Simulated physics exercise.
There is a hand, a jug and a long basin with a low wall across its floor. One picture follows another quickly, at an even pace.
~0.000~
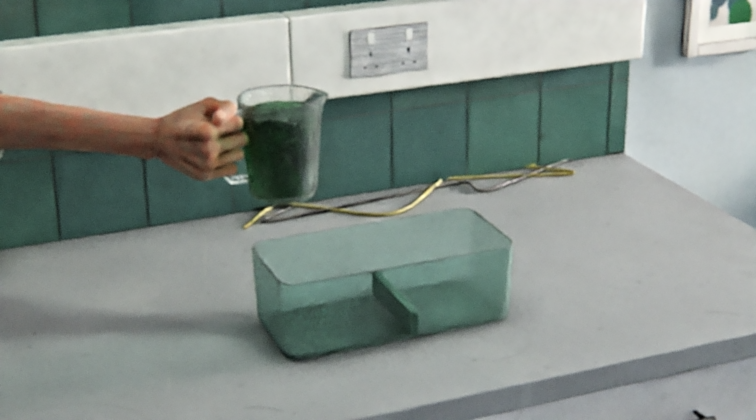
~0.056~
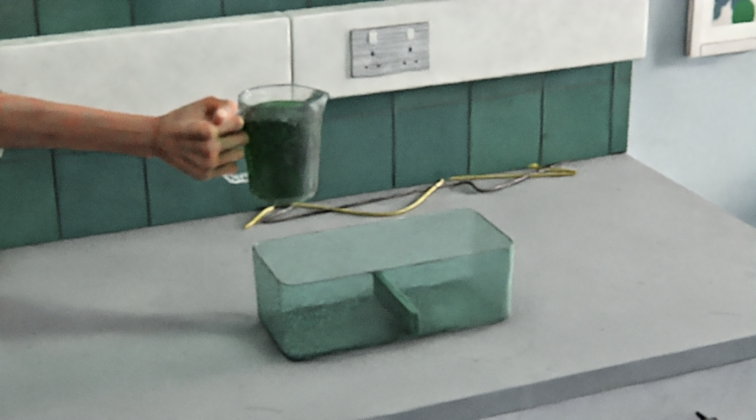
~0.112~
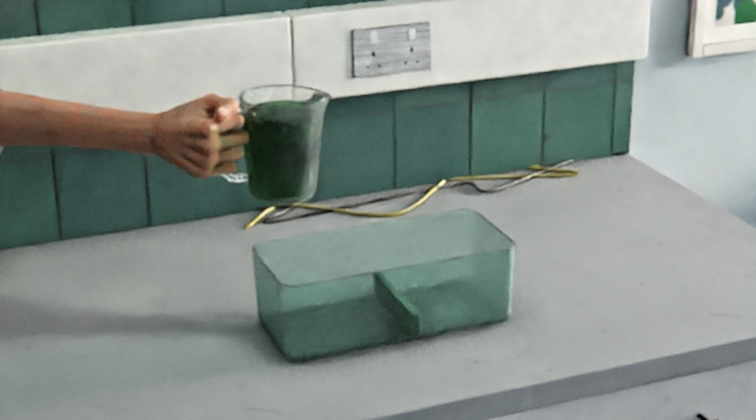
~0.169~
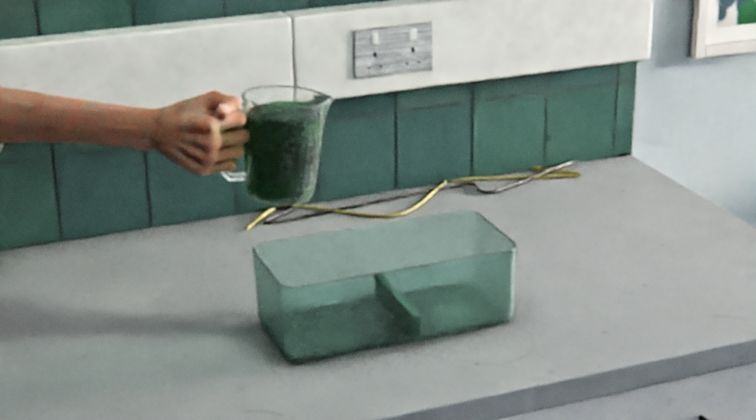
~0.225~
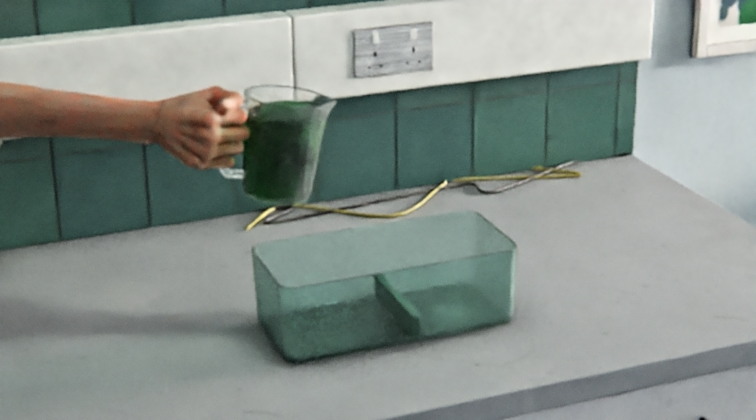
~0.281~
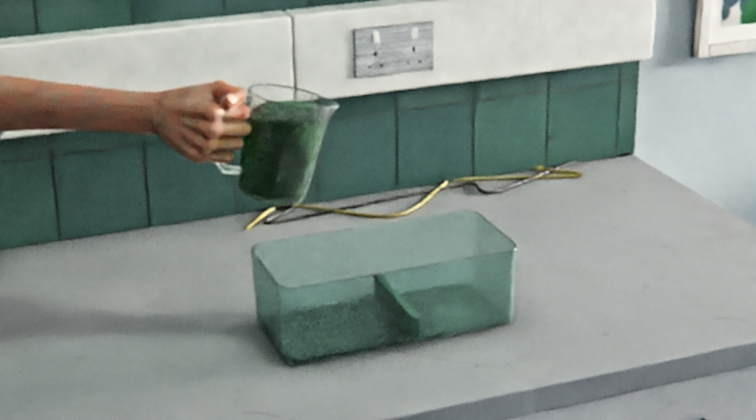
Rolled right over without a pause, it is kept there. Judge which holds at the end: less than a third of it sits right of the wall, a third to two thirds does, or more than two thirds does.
A third to two thirds sits right of the wall.
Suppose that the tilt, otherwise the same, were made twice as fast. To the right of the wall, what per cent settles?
Something like 30 in a hundred.
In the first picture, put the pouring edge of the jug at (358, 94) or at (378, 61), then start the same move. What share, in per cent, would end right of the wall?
About 90 per cent, then about 85 per cent.
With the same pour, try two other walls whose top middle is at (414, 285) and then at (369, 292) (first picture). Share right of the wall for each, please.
The first gives 5 %, the second 90 %.
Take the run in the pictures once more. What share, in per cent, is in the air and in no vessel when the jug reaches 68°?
Share: Approx. 15 %.
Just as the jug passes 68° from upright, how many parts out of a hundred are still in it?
Amount still in: Approx. 80 %.
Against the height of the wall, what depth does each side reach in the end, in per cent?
Left 40 %, right 50 %.
Then, 0.71 s in, the tilt is 68° and 79 per cent is still to pour, 1 is left of the wall and 3 right of it.
Then, 1.03 s in, the tilt is 102° and 25 per cent is still to pour, 14 is left of the wall and 39 right of it.
Then, 1.36 s in, the tilt is 108° and 1 per cent is still to pour, 44 is left of the wall and 52 right of it.
Then, 1.72 s in, the tilt is 108° and 0 per cent is still to pour, 47 is left of the wall and 51 right of it.
Finally, 47 per cent lies left of the wall, 51 right of it and 2 outside.
